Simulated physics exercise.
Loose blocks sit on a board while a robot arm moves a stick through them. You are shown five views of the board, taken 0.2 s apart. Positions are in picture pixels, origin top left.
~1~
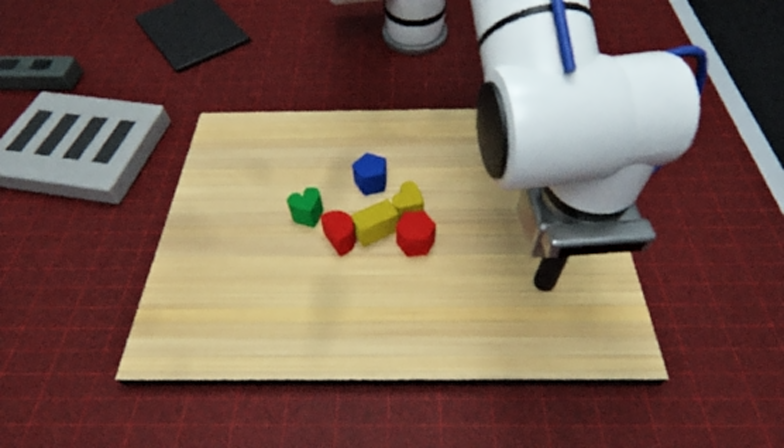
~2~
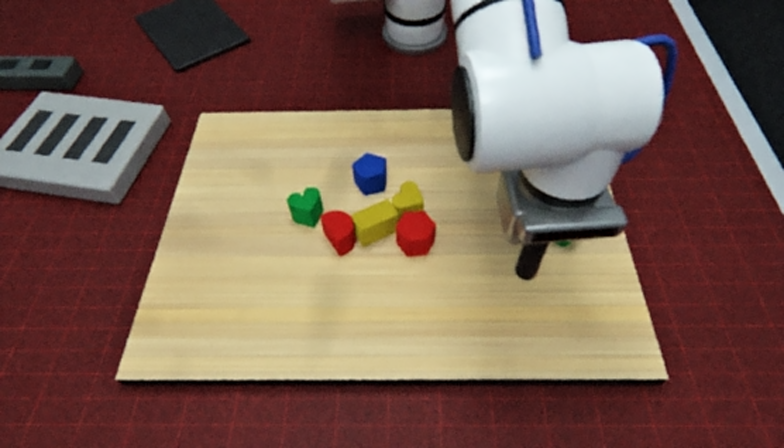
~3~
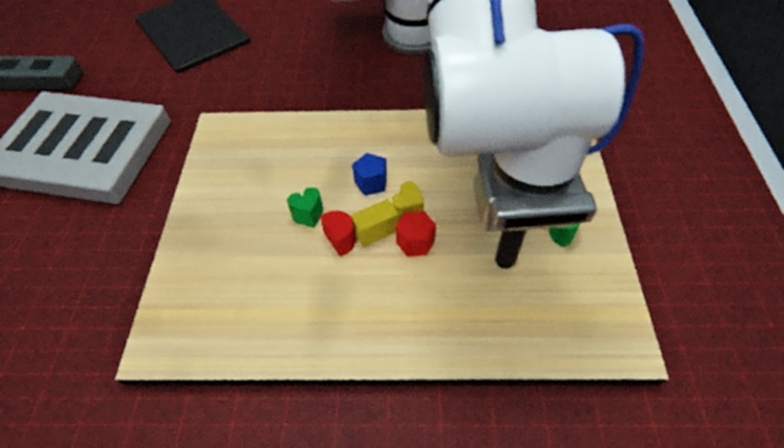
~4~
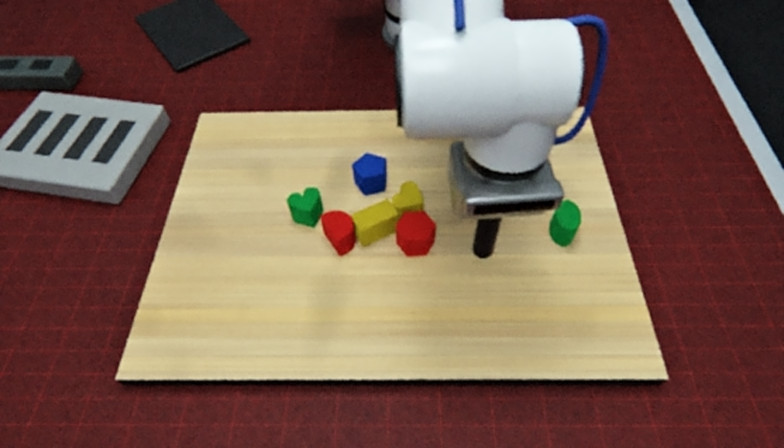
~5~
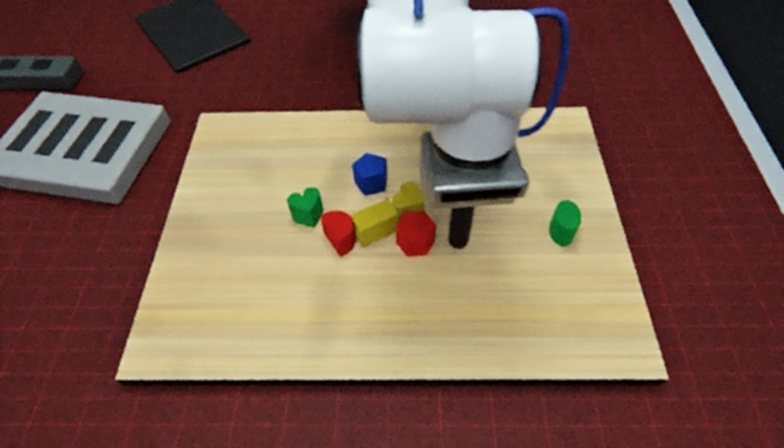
A robot arm holding a dark stick glides steadily leftward and slightly away over a wooden board, uncovering a green block on the right and nearing a still cluster of red, yellow, blue and green blocks.
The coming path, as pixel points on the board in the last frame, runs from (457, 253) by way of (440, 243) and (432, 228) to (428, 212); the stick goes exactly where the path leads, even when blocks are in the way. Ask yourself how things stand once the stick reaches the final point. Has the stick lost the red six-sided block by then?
Answer: Yes.
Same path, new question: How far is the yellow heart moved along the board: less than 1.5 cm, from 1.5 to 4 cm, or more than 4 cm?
It falls in the 1.5 to 4 cm band.
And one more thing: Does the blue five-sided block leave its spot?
Final answer: No.
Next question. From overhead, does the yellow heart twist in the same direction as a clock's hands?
That would be a yes.
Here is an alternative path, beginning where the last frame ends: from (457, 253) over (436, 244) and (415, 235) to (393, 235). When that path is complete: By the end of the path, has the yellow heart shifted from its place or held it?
Once the stick is done, the yellow heart is in a new spot.
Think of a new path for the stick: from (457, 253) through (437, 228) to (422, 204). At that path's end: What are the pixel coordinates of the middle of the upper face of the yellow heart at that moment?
The yellow heart ends near (396, 184).
What follows on the original path. Halfway along, stick (435, 223); red half-round block (334, 224); yellow oblong block (369, 211); yellow heart (406, 192); red six-sided block (407, 217).
At the end, stick (429, 199); red half-round block (330, 226), turned 15° anticlockwise; blue five-sided block still; yellow oblong block (363, 210), turned 15° anticlockwise; yellow heart (400, 182), turned 20° clockwise; red six-sided block (405, 208), turned 35° anticlockwise.
